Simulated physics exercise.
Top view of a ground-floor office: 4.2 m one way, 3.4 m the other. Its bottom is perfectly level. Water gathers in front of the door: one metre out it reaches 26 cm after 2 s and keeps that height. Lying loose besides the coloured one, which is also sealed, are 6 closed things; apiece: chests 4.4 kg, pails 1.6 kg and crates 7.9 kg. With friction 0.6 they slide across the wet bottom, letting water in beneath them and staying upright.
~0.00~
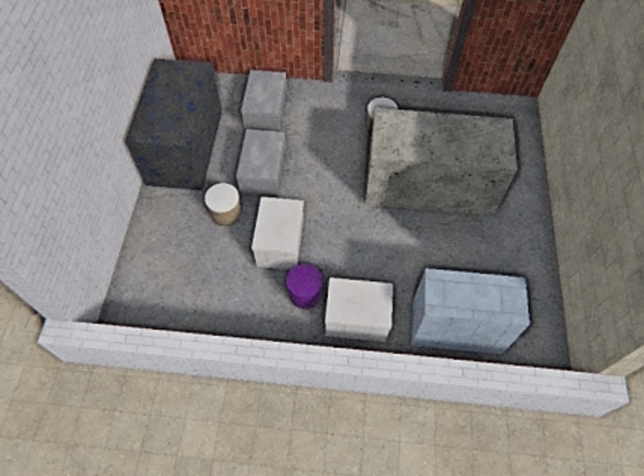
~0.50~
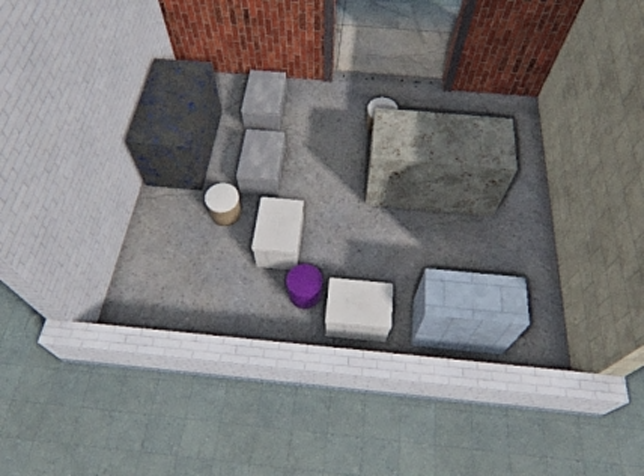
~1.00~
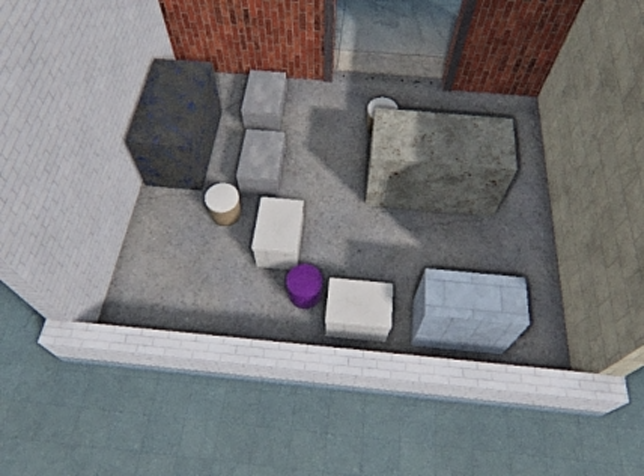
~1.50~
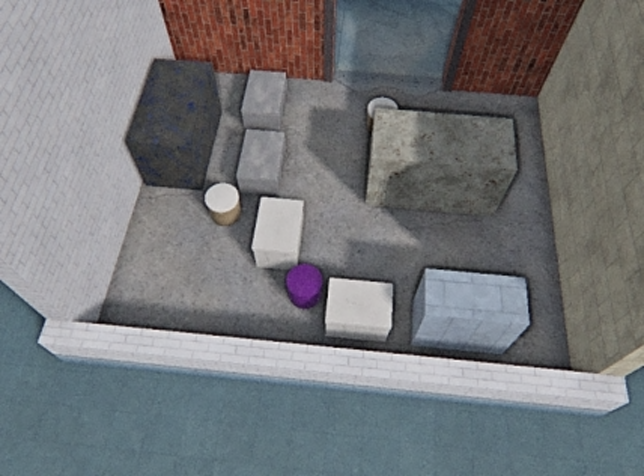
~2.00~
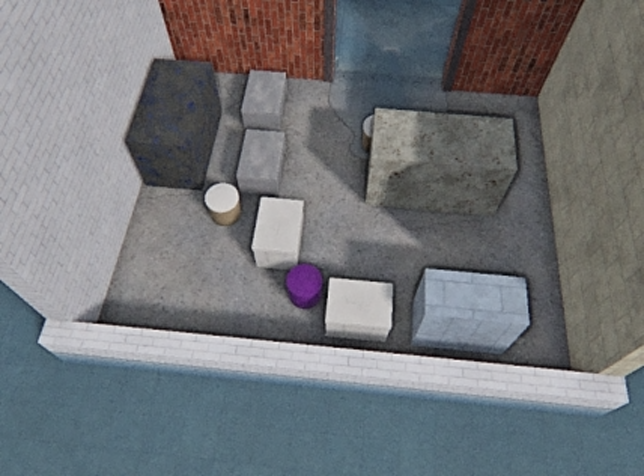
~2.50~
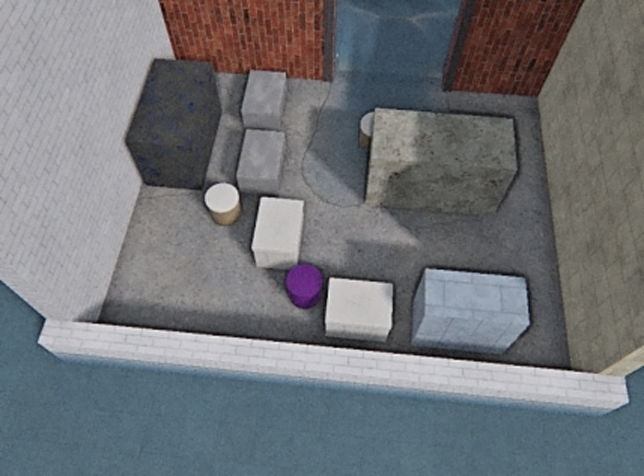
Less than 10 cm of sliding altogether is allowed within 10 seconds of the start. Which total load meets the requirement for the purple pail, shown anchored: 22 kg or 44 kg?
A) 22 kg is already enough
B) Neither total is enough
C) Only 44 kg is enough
Option A: 22 kg is already enough.
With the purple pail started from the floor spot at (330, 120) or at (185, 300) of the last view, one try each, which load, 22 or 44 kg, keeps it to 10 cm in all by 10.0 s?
For the first spot only the heavier suffices, for the second the lighter suffices.
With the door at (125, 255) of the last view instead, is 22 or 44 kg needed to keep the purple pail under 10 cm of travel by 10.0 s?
Lab note: Lower mass sufficient.
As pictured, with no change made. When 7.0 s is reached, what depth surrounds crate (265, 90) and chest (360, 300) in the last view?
About 5 and 11 cm.
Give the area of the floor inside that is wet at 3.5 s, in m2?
Wet area: Approx. 6.5 m2.
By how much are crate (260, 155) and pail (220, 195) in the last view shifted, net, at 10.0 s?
Shifts: 140 cm / 40 cm.
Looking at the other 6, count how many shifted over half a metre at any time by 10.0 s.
It works out to 5.
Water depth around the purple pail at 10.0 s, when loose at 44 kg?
Around 12 cm.
After 3.5 s the purple pail would be 0 cm from its start with 22 kg and 0 cm from its start with 44 kg; 4 cm of water round it then.
After 4.5 s the purple pail would be 0 cm from its start with 22 kg and 0 cm from its start with 44 kg; 4 cm of water round it then.
After 7.0 s the purple pail would be 0 cm from its start with 22 kg and 0 cm from its start with 44 kg; 9 cm of water round it then.
After 10.0 s the purple pail would be 0 cm from its start with 22 kg and 0 cm from its start with 44 kg; 12 cm of water round it then.
